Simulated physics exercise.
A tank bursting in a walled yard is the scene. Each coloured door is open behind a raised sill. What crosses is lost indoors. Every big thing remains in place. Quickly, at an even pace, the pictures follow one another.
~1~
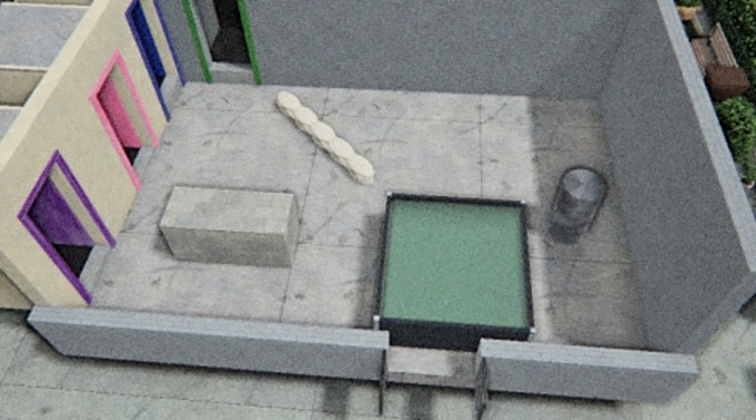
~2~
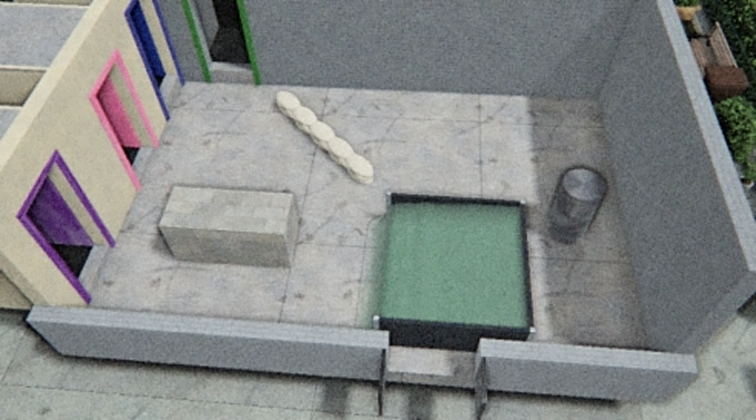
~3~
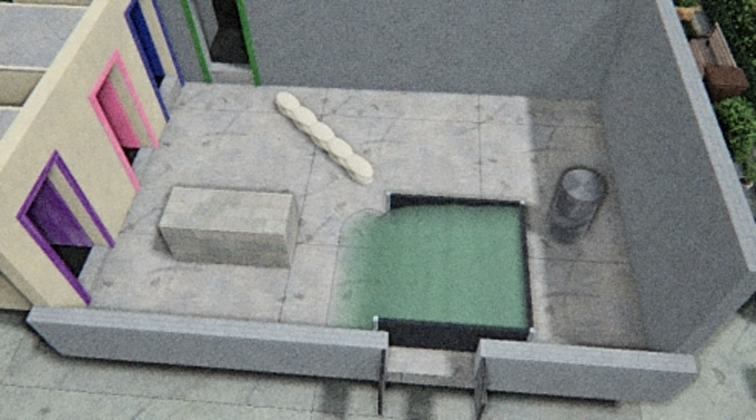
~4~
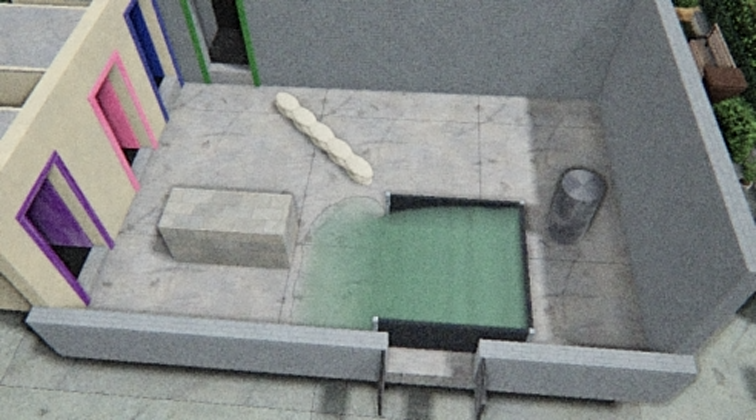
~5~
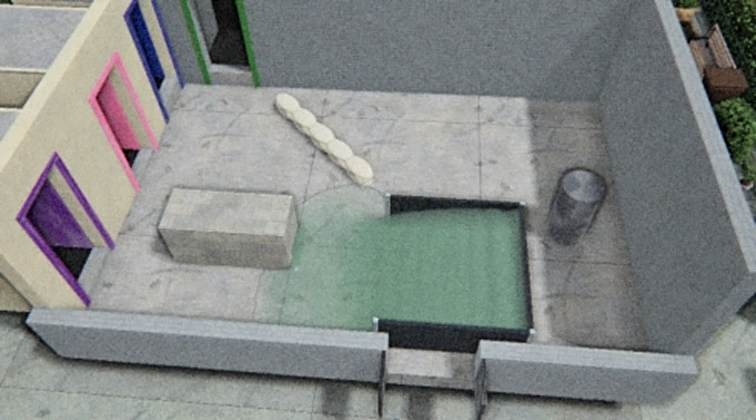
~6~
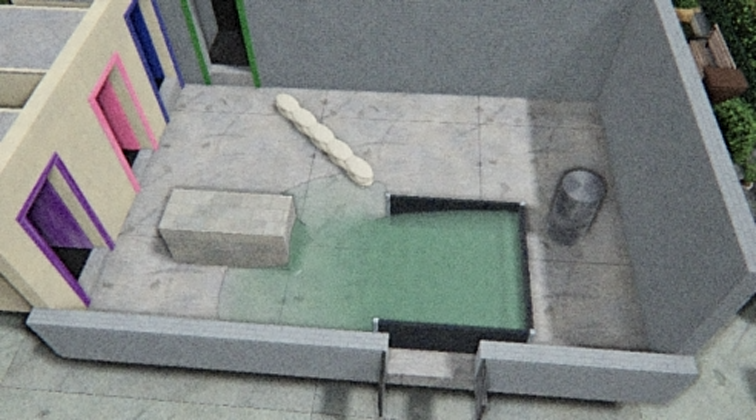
In this clip, a square tank of green water in a walled yard opens on its left side, and the water spreads leftward across the paved floor, reaching a pale rectangular block and the near wall.
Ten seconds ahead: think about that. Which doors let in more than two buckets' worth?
Blue door - no; purple door - yes; pink door - yes; green door - no.
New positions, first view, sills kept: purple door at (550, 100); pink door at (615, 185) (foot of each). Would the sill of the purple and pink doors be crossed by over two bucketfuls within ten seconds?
Result: Purple ends up below; pink ends up below.
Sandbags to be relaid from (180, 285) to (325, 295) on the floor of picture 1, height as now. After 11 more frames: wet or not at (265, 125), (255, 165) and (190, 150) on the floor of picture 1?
Going in the order you gave, that's waterlogged, then waterlogged, then waterlogged.
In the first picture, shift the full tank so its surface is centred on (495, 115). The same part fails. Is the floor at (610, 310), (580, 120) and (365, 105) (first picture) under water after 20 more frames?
Check in sequence: Still parched, still parched, soaked through.
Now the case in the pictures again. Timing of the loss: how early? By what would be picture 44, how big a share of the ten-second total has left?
Roughly 75 per cent.
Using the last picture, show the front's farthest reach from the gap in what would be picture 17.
Close to (172, 114), I think.
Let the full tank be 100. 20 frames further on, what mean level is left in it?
I'd put it close to 16 in a hundred.
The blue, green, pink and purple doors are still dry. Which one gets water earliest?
That's the door marked purple.
A moment on, water covers 30 % of the floor; the blue door not reached, the purple door wet at the sill, nothing in, the pink door not reached, the green door not reached.
Next, water covers 45 % of the floor; the blue door not reached, the purple door over two buckets in, the pink door wet at the sill, nothing in, the green door not reached.
Then, water covers 45 % of the floor; the blue door wet at the sill, nothing in, the purple door far over two buckets in, the pink door under two buckets in, the green door wet at the sill, nothing in.
Later, water covers 60 % of the floor; the blue door wet at the sill, nothing in, the purple door far over two buckets in, the pink door over two buckets in, the green door wet at the sill, nothing in.
In the end, water covers 85 % of the floor; the blue door wet at the sill, nothing in, the purple door far over two buckets in, the pink door far over two buckets in, the green door wet at the sill, nothing in.
